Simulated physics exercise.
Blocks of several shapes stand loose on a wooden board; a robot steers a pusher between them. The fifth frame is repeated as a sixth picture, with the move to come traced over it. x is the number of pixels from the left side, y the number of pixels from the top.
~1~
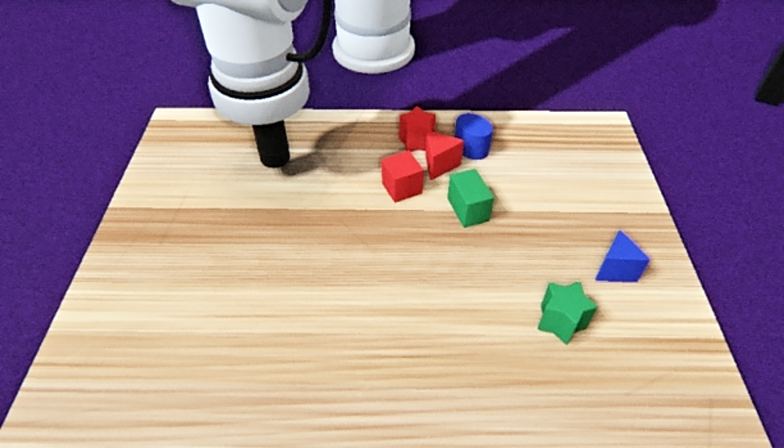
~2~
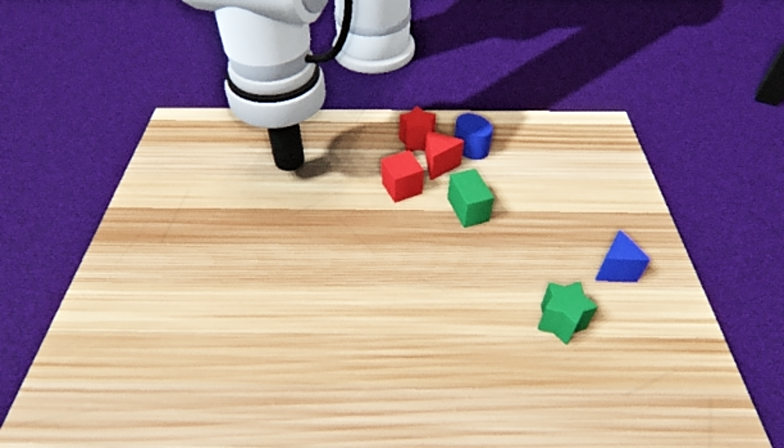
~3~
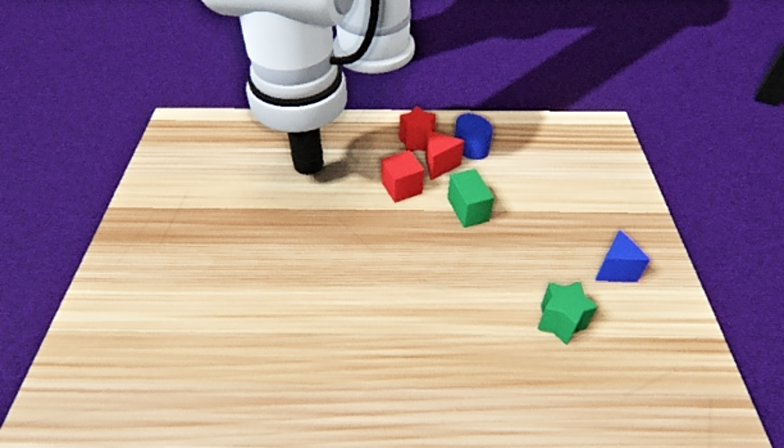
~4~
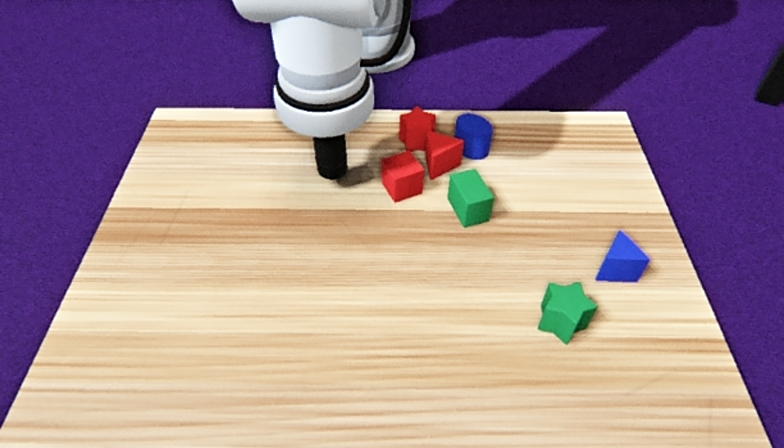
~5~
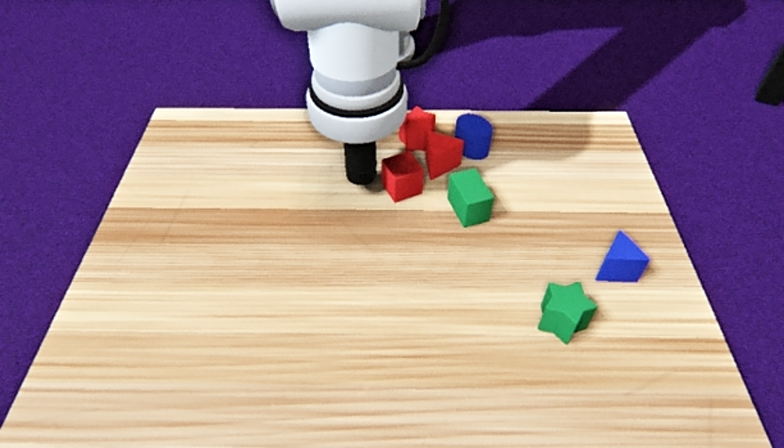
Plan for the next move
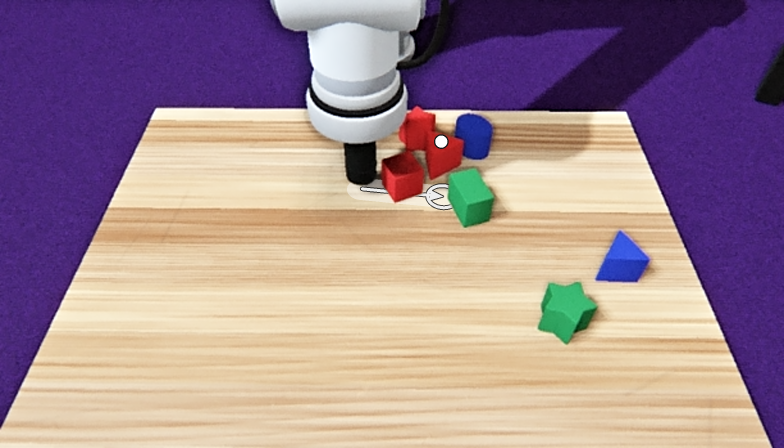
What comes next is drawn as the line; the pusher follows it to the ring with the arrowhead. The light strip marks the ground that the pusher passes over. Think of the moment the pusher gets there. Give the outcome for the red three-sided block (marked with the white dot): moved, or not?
It gets displaced.
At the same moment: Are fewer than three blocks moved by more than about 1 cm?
Answer: No.
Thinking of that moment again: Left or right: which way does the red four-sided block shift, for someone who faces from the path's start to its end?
Towards the left-hand side.
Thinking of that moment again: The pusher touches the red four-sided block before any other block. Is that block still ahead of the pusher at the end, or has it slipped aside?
It is driven along in front.
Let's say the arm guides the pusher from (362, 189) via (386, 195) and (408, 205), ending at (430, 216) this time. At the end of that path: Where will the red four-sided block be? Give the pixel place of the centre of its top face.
I'd expect the centre of its top face to be at (435, 166).
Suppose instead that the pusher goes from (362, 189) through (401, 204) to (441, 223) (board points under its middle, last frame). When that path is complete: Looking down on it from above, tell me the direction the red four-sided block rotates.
In a top view, it turns counterclockwise.
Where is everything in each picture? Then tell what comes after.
The first frame shows lower end of the pusher (276, 159), tops of blocks, red four-sided block (403, 164), red three-sided block (441, 142), green oblong (472, 185), blue oval block (475, 124).
The second frame shows pusher (290, 162), blocks as before.
The third frame shows pusher (309, 166), blocks as before.
The fourth frame shows pusher (333, 170), blocks as before.
The fifth frame shows pusher (362, 176), red four-sided block (403, 164), red three-sided block (441, 142), green oblong (472, 185), blue oval block (475, 124).
The drawn path runs from (362, 189) directly to (443, 196); the dot is on the red three-sided block.
On the path given first. Halfway along, pusher (403, 180); red four-sided block (436, 165); red three-sided block (447, 140), turned 30° anticlockwise.
At the end, pusher (444, 184); red four-sided block (473, 161), turned 15° anticlockwise; red three-sided block (456, 137), turned 80° anticlockwise; green oblong (488, 189), turned 50° clockwise; blue oval block (475, 122).
